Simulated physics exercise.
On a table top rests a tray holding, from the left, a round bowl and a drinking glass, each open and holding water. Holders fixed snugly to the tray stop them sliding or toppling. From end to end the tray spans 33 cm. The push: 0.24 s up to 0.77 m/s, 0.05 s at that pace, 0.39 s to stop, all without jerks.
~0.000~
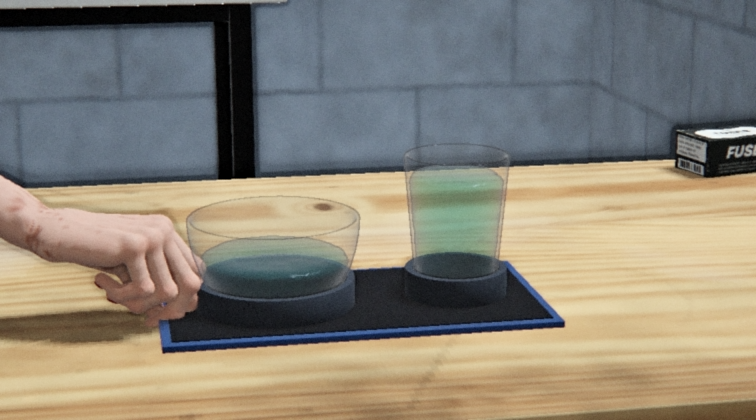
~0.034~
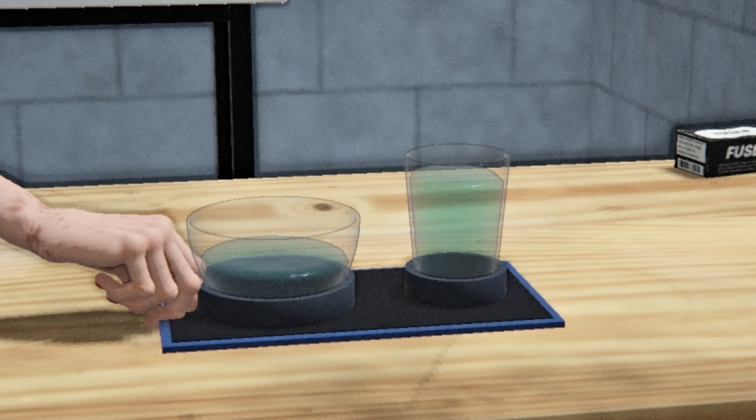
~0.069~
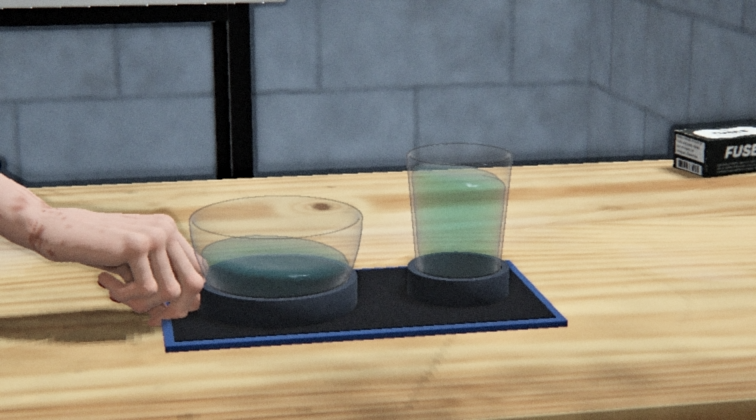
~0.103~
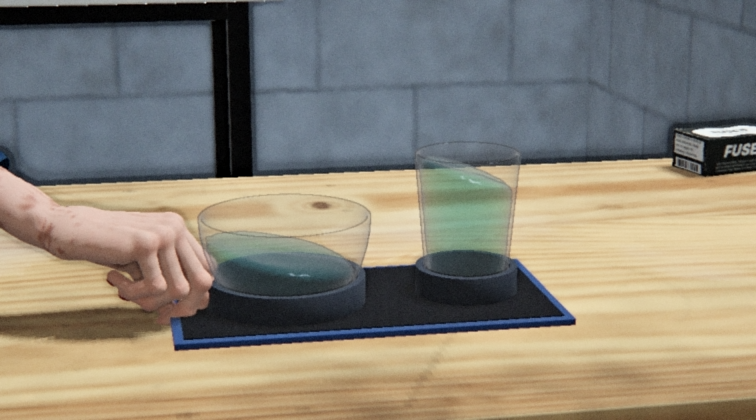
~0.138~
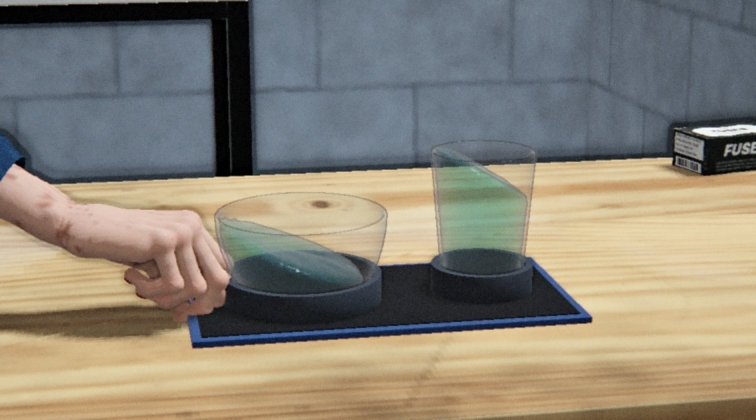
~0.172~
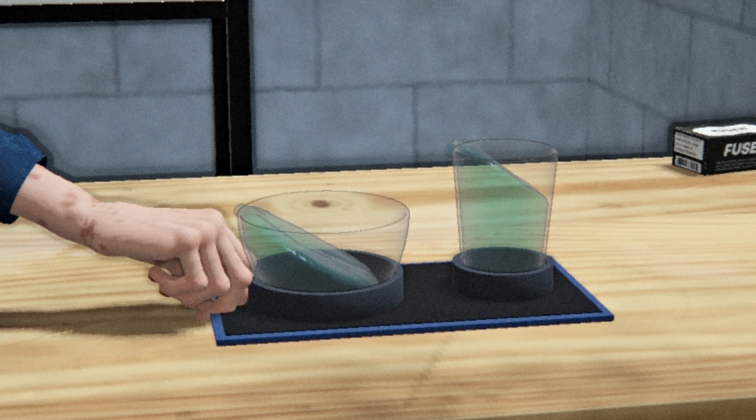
A hand pushing a tray with a bowl and a glass slightly rightward on a wooden table, the water inside tilting up leftward.
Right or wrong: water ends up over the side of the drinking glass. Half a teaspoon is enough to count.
Right.
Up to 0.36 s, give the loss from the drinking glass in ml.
Roughly 8 ml.
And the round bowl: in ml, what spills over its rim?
Roughly 60 ml.
By 0.36 s the tray moves at 0.71 m/s; losses from the left are 14, 7 ml.
By 0.55 s the tray moves at 0.20 m/s; losses from the left are 59, 7 ml.
By 0.74 s the tray moves at 0.00 m/s; losses from the left are 62, 7 ml.
By 0.93 s the tray moves at 0.00 m/s; losses from the left are 62, 7 ml.
At rest losses from the left are 64, 7 ml.
